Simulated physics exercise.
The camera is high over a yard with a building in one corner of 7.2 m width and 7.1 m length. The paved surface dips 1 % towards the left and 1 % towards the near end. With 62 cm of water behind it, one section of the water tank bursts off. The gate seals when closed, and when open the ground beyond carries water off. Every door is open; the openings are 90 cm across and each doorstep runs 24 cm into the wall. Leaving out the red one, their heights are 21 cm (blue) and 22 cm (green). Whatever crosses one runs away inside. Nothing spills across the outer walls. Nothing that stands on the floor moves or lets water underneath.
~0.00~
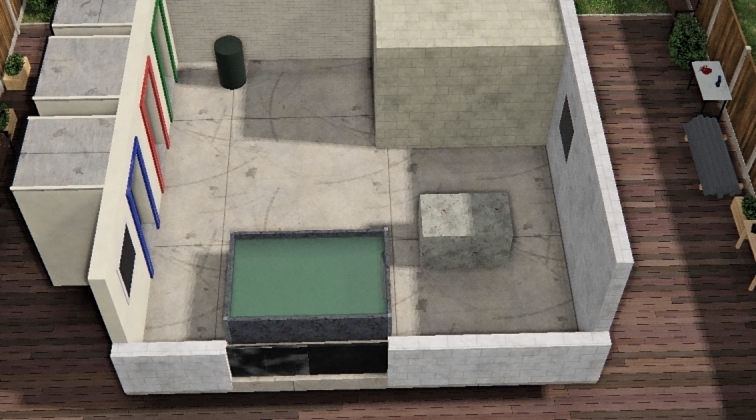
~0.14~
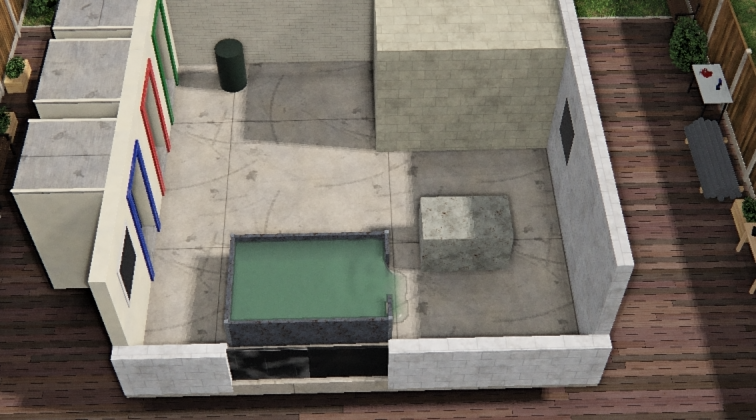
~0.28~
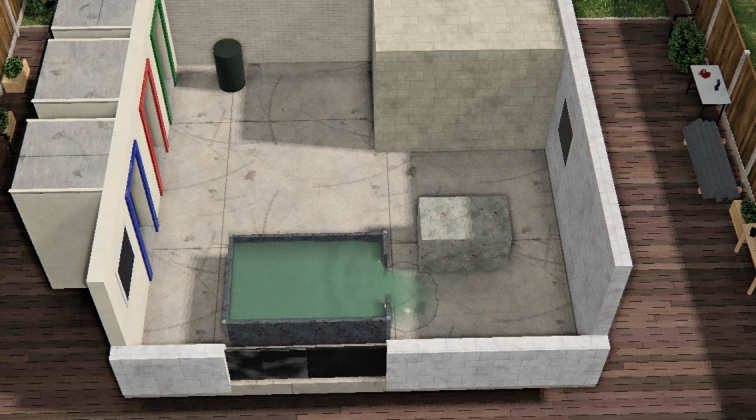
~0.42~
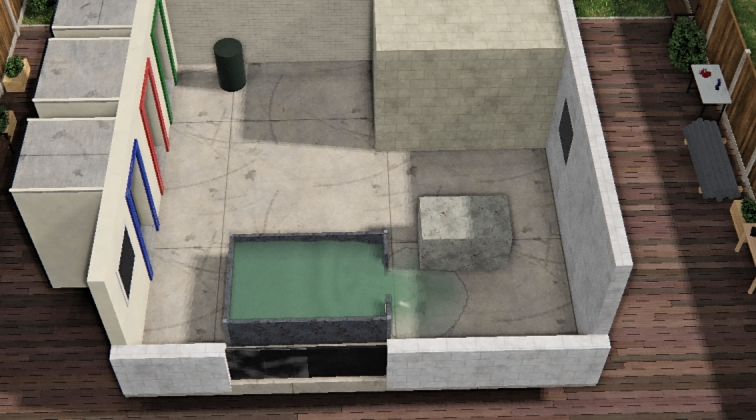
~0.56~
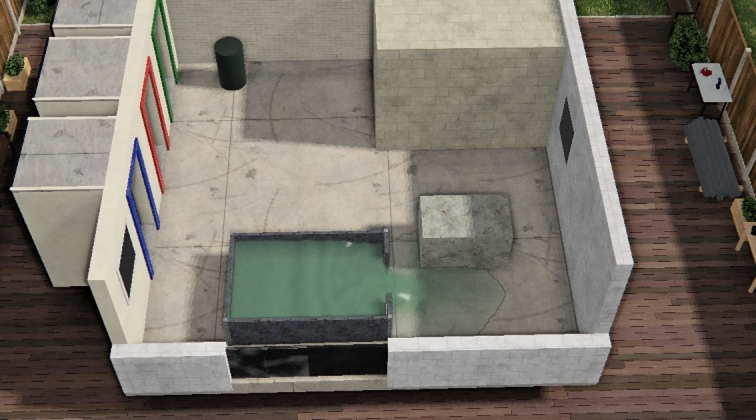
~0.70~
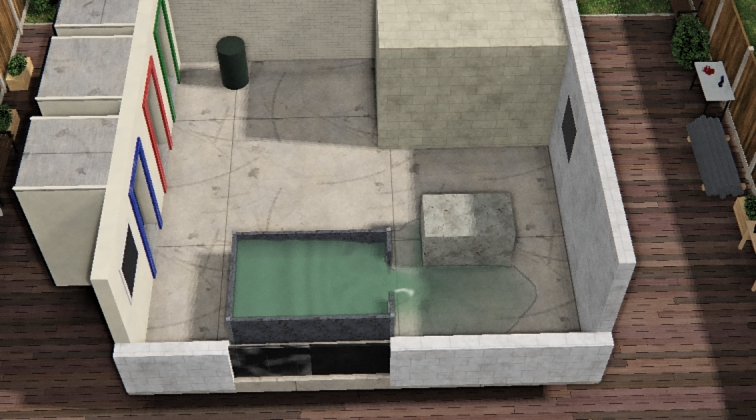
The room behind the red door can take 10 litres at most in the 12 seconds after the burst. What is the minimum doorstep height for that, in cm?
Close to 5.5 cm is just enough.
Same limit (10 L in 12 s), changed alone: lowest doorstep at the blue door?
Roughly 10.5 cm at blue.
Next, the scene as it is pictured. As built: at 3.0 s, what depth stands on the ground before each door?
In cm: Blue 0, green 0, red 0.
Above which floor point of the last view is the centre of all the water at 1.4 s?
At about (351, 300).
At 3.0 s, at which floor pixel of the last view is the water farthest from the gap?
Near (541, 149).
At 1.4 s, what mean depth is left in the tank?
Roughly 47 cm on average.
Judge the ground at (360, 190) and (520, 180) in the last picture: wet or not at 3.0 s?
In that order: Flooded, under water.
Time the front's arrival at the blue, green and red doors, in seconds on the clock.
Blue 7.0 s, green 8.5 s, red 7.5 s.
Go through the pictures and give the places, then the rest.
The first picture shows still water, 62 cm deep, in the water tank at (309, 276); the red door at (156, 132) is dry.
In the second picture, the front is at (402, 316), 0.3 m from the gap at (386, 291); 0.2 m2 of floor is wet, 62 cm left at the back.
In the third picture, the gap is at (385, 292), the front 0.8 m out at (432, 309); the back of the water tank holds 62 cm.
In the fourth picture, the front is at (463, 296), 1.3 m from the gap at (385, 291); 1.5 m2 of floor is wet, 62 cm left at the back.
In the fifth picture, the front is at (499, 297), 1.9 m from the gap at (386, 290); 2.6 m2 of floor is wet, 62 cm left at the back.
In the sixth picture, water pours out at (388, 289) and has run 2.4 m, to (531, 298); about 5 cm deep outside, 62 cm at the back; the red door at (158, 132), 5.0 m from the gap, is still 4.7 m from the nearest water.
After 1.4 s water covers 20 % of the floor, deepest (33 cm) near (396, 298); it has not reached the red door.
After 3.0 s water covers 30 % of the floor, deepest (32 cm) near (555, 294); it has not reached the red door.
After 12.0 s water covers 85 % of the floor, deepest (18 cm) near (154, 371); 8 cm at the red door, 0 litres in over its 20 cm doorstep.
At the red door as built, the water arrived by 7.8 s and peaked near 9 cm at 11.6 s.
With a doorstep of 5 cm, 14 litres would have come in within the 12 s; with 6.5 cm, 4 litres. So under 10 litres takes about 5.5 cm.
